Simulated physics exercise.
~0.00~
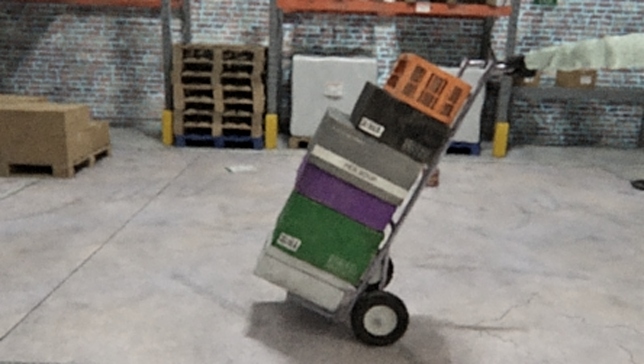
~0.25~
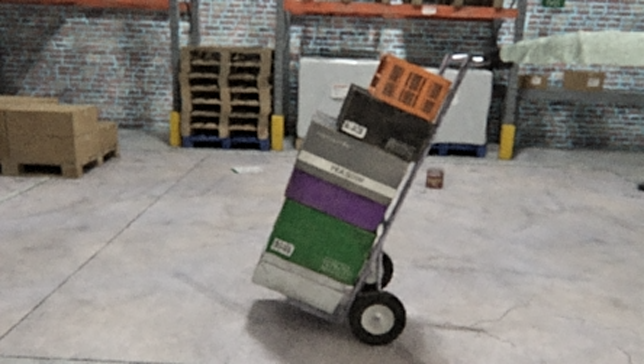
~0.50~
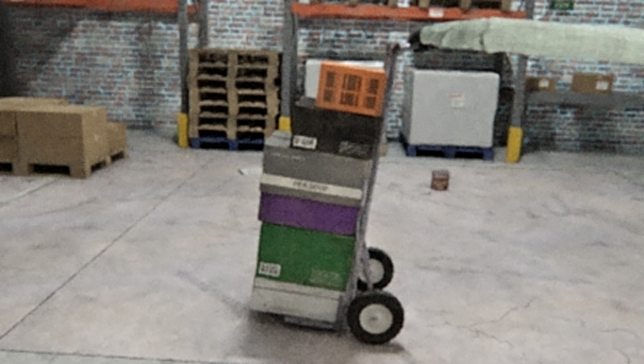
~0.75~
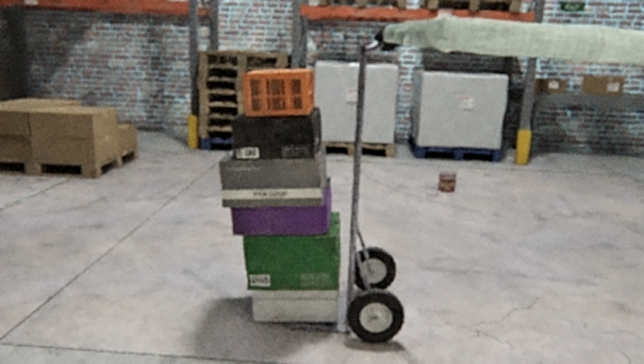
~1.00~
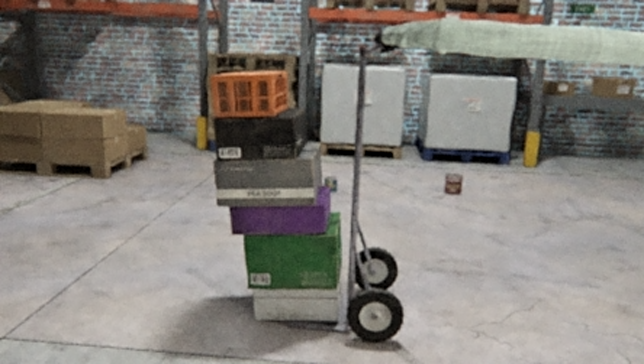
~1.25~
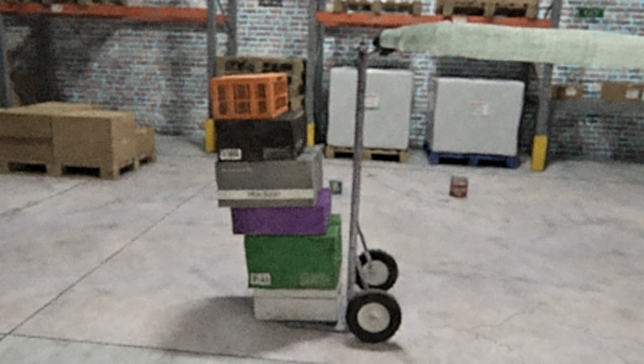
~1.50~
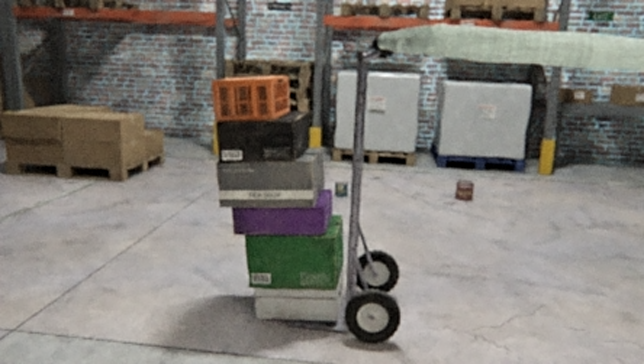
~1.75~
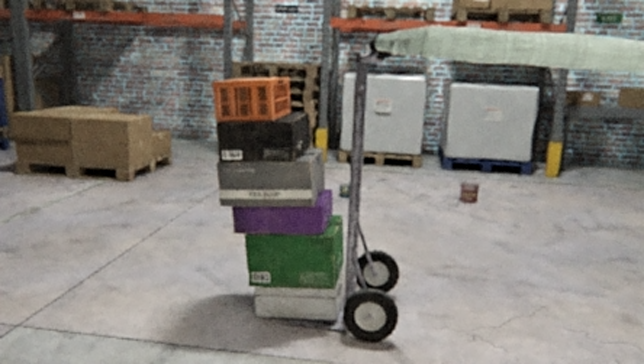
Warehouse floor, a loaded hand truck tilting upright, its upper boxes and orange crate sliding left, the uneven stack staying standing.
